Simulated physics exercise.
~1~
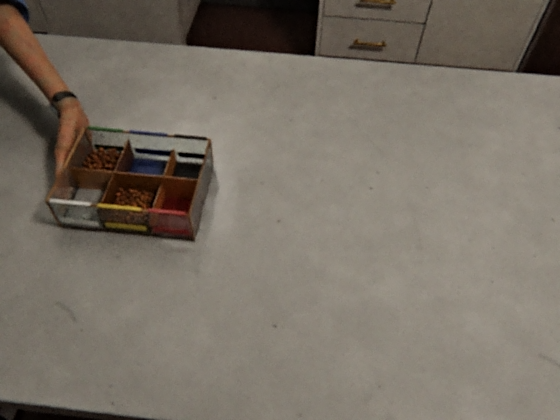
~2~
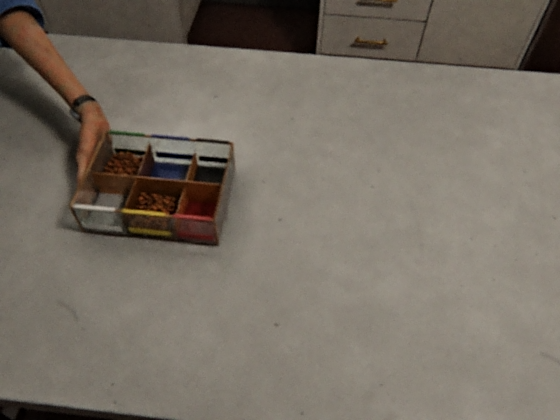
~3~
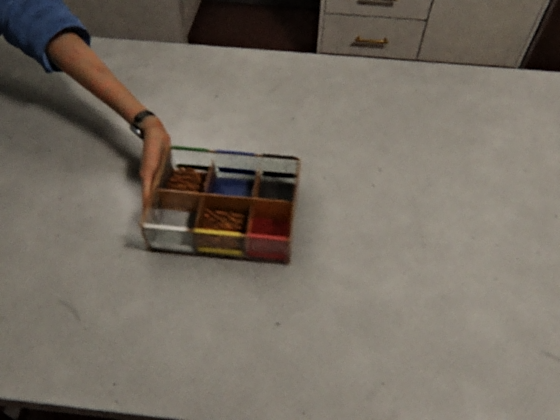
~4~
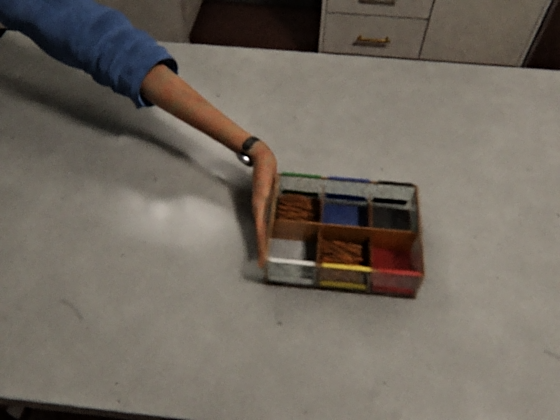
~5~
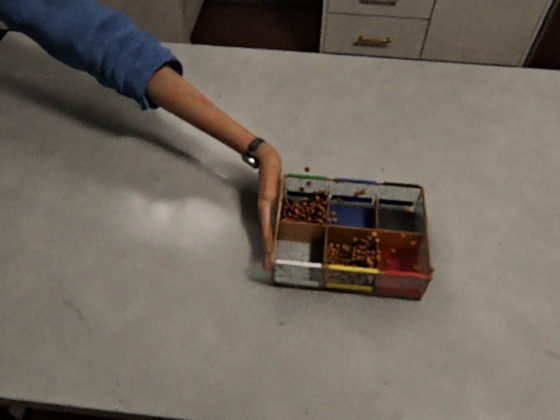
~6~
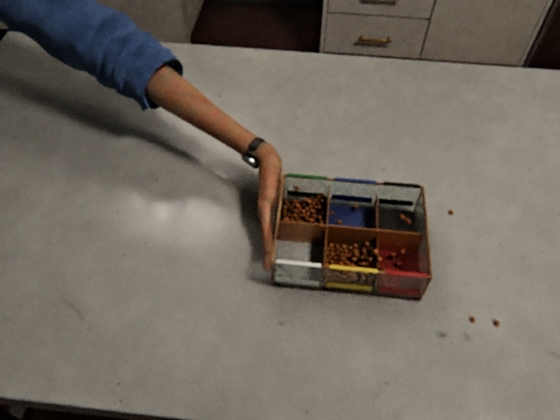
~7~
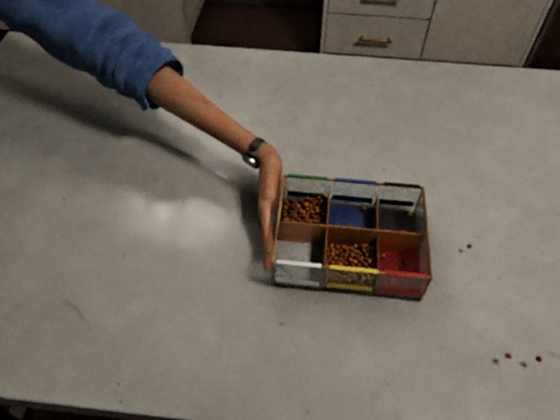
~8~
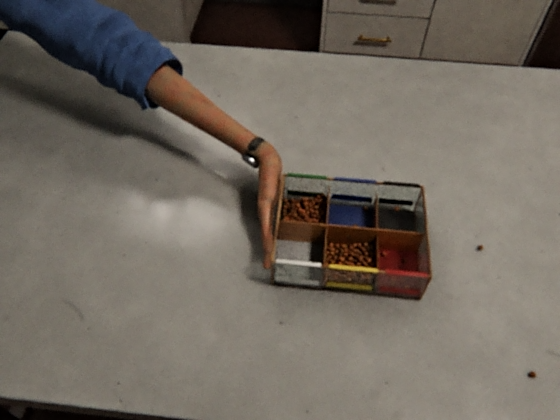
To begin with, a hand wearing a dark wristband holds the left side of a six-compartment drawer tray on a pale grey tabletop, with small orange-brown balls filling the green-edged and yellow-edged compartments. The arm, in a blue sleeve, pushes the tray to the right and slightly toward the viewer. The tray then comes to a stop, and balls hop up inside it, some scattering toward the right. A few land on the table beyond the tray and roll away. By the end, the hand still rests against the motionless tray, most balls remain in their original two compartments, and a couple of strays are visible on the tabletop.
